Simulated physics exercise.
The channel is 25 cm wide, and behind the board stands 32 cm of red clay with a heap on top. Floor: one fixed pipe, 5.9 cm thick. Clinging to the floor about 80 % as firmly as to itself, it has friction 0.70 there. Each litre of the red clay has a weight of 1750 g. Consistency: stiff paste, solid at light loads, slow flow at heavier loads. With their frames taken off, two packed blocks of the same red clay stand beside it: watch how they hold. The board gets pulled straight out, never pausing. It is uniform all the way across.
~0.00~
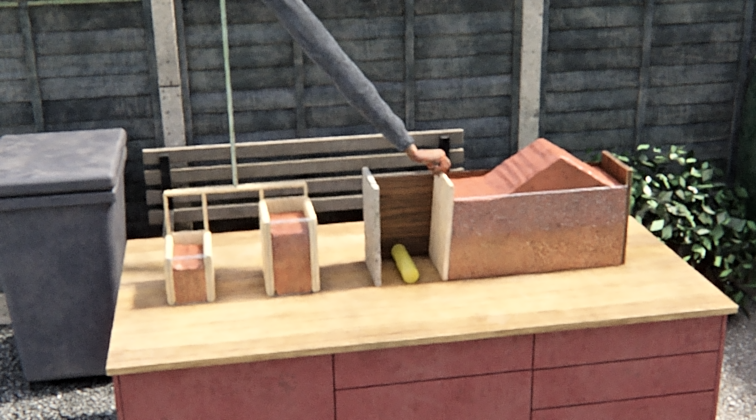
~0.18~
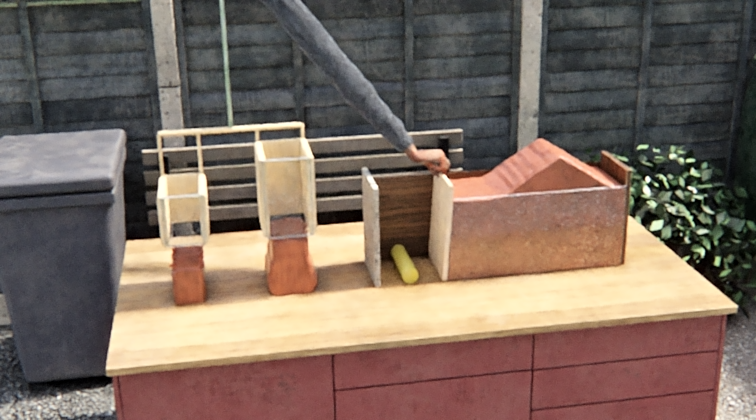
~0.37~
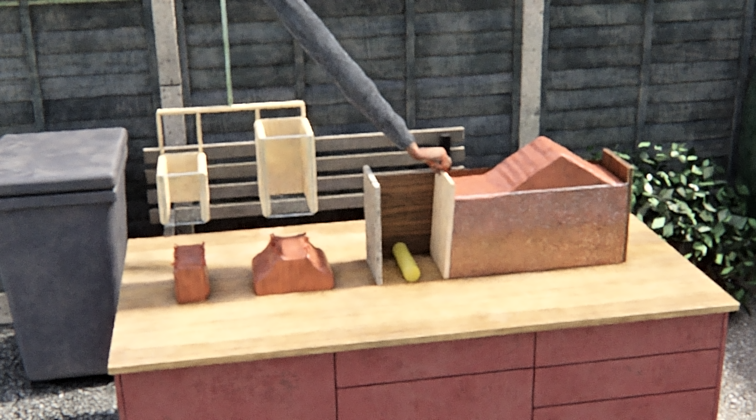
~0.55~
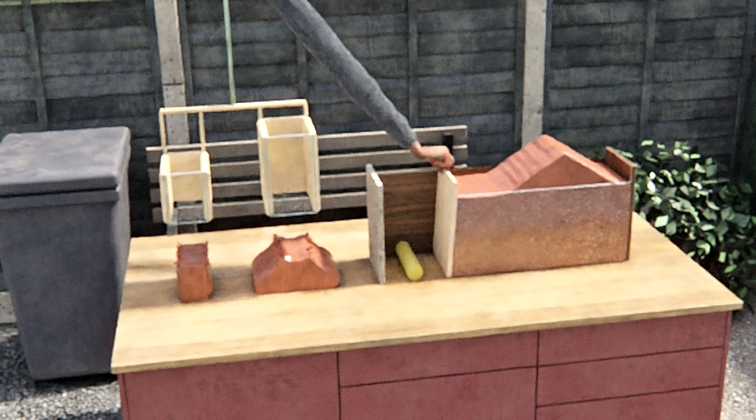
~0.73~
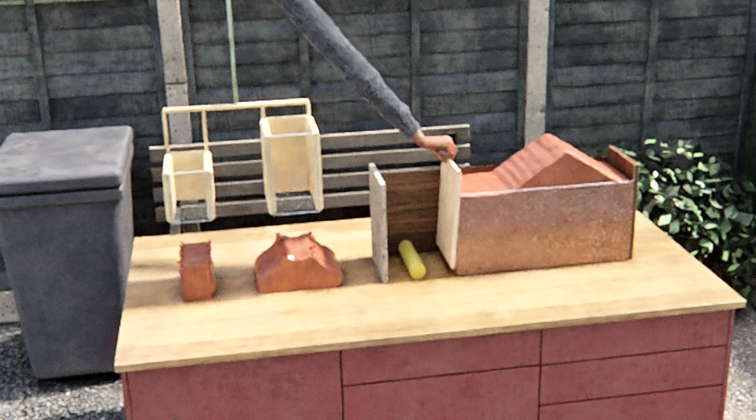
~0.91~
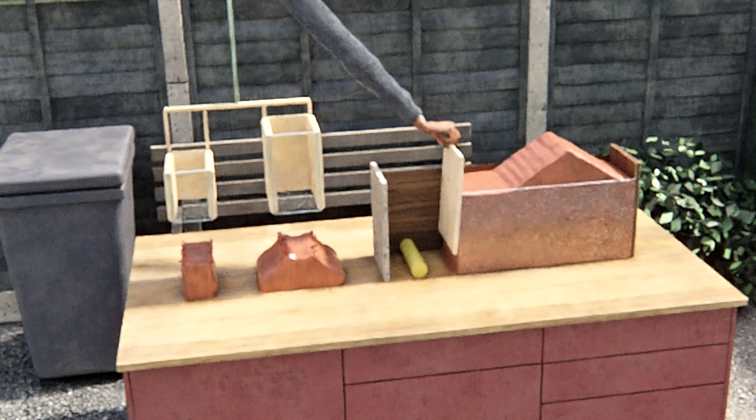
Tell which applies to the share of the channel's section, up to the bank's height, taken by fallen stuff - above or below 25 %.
What applies is above.
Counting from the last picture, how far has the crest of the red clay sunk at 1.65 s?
I'd say near 6.0 centimetres.
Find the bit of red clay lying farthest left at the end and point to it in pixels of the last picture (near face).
Roughly at (417, 261).
After 1.25 s, the fallen stuff reaches 8 % of the way across, with nothing on top of the pipe; the channel is 3 % full.
After 1.65 s, the fallen stuff reaches 49 % of the way across, with 10 mm on top of the pipe; the channel is 24 % full.
After 2.05 s, the fallen stuff reaches 59 % of the way across, with 5.5 cm on top of the pipe; the channel is 30 % full.
After 2.45 s, the fallen stuff reaches 59 % of the way across, with 5.5 cm on top of the pipe; the channel is 30 % full.
After 2.49 s, the fallen stuff reaches 59 % of the way across, with 5.5 cm on top of the pipe; the channel is 30 % full.
